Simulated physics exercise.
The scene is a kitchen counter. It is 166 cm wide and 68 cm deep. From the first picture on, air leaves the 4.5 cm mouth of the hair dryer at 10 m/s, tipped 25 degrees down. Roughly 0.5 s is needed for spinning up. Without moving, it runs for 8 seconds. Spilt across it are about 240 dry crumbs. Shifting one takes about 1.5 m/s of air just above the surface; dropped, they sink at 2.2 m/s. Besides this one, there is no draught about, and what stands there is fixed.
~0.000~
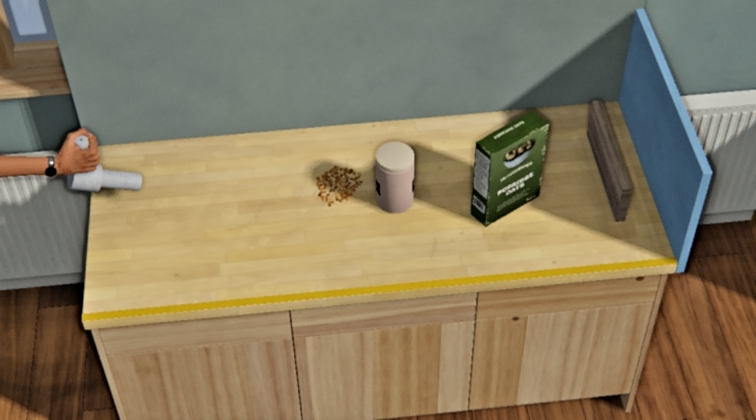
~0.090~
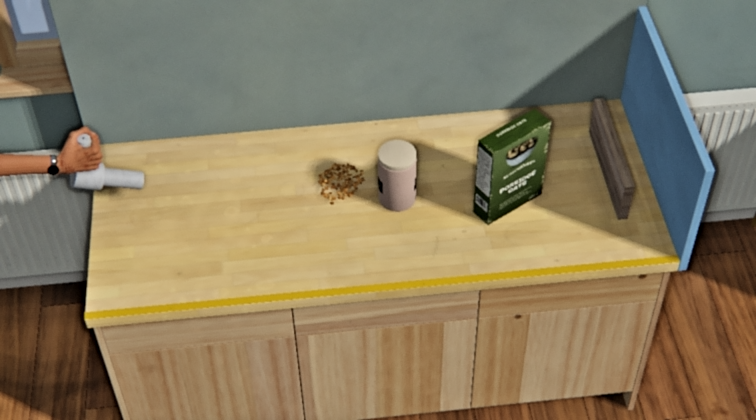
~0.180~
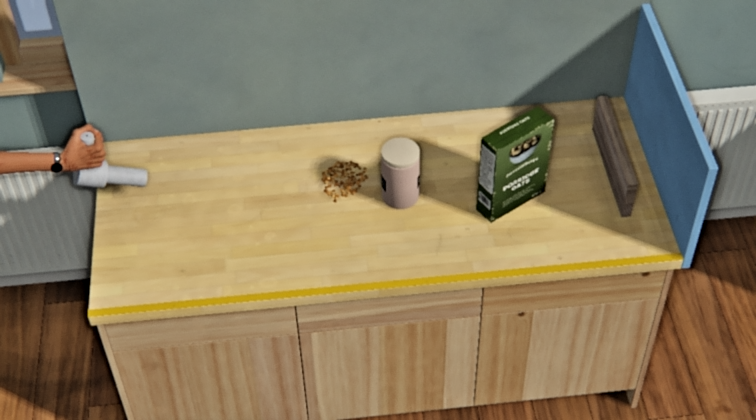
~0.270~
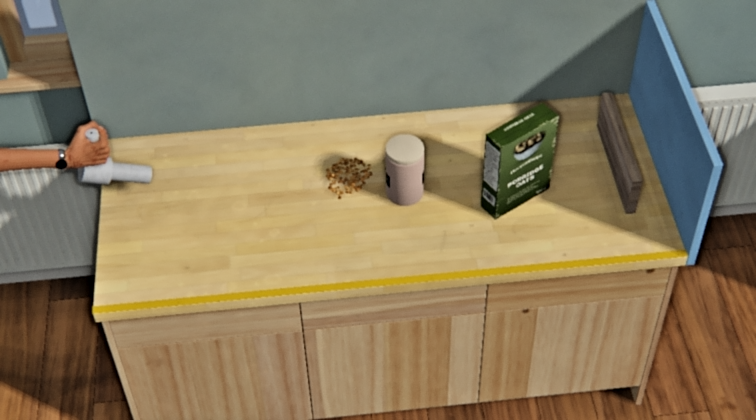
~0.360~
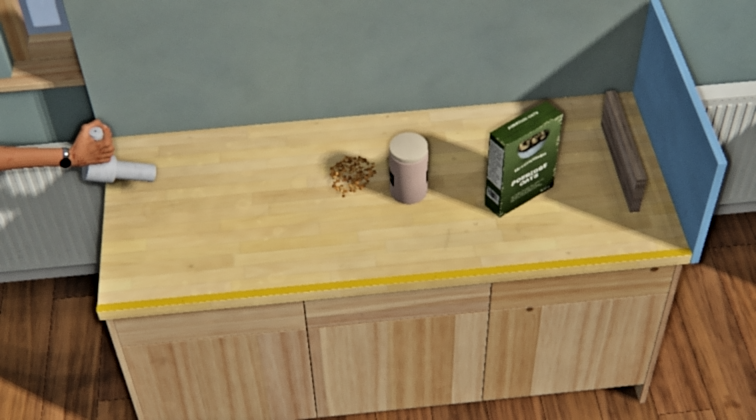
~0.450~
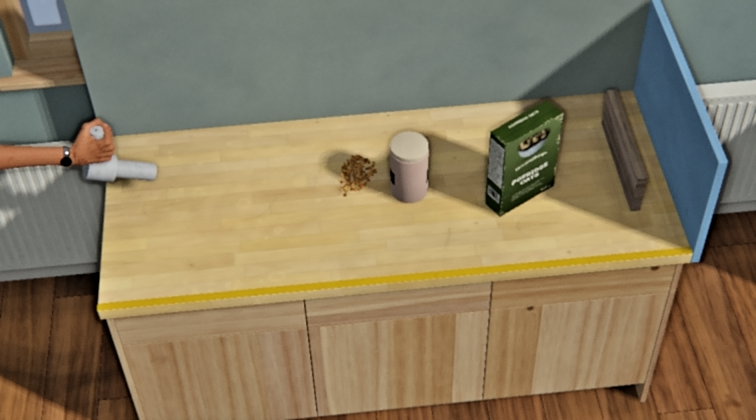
The footage shows a hand holding a hair dryer at the left end of a wooden counter, pointed toward crumbs beside a jar and a carton; the crumbs lie still at first, then some shift slightly toward the jar.
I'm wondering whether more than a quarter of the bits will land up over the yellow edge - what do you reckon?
I'd say no, a quarter at most.
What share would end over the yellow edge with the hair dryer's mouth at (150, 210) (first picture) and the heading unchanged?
My estimate is close to 0 percent.
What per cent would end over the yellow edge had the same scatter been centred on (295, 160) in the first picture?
Then roughly 15 percent would end up there.
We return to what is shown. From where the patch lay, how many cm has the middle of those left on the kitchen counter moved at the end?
About 75 centimetres.
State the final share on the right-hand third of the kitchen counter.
Roughly 80 %.
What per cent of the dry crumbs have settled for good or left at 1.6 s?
Roughly 15 per cent of them.
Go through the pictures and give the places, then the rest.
The middle of the dry crumbs is near (339, 185), none has stirred yet and the mouth of the hair dryer is at (139, 182), in the first picture.
The middle of the dry crumbs is near (342, 178), none has stirred yet and the yellow edge is centred on (387, 291), in the second picture.
The middle of the dry crumbs is near (345, 176), none has stirred yet, the top of a jar is at (400, 151) and the top of a carton is at (518, 128), in the third picture.
The middle of the dry crumbs is near (350, 173) and none has stirred yet, in the fourth picture.
The middle of the dry crumbs is near (354, 171) and none has stirred yet, in the fifth picture.
The middle of the dry crumbs is near (357, 173), the farthest in sight from the hair dryer is at (376, 172) and about 25 % have left their places, in the sixth picture.
After 1.6 s, 0 % are over the yellow edge; the middle of those still in play is near (584, 145); 14 % have settled or left.
After 2.6 s, 1 % are over the yellow edge; the middle of those still in play is near (594, 146); 20 % have settled or left.
After 4.4 s, 5 % are over the yellow edge; the middle of those still in play is near (594, 148); 32 % have settled or left.
After 8.0 s, at the end, 5 % are over the yellow edge; the middle of those still in play is near (594, 148).
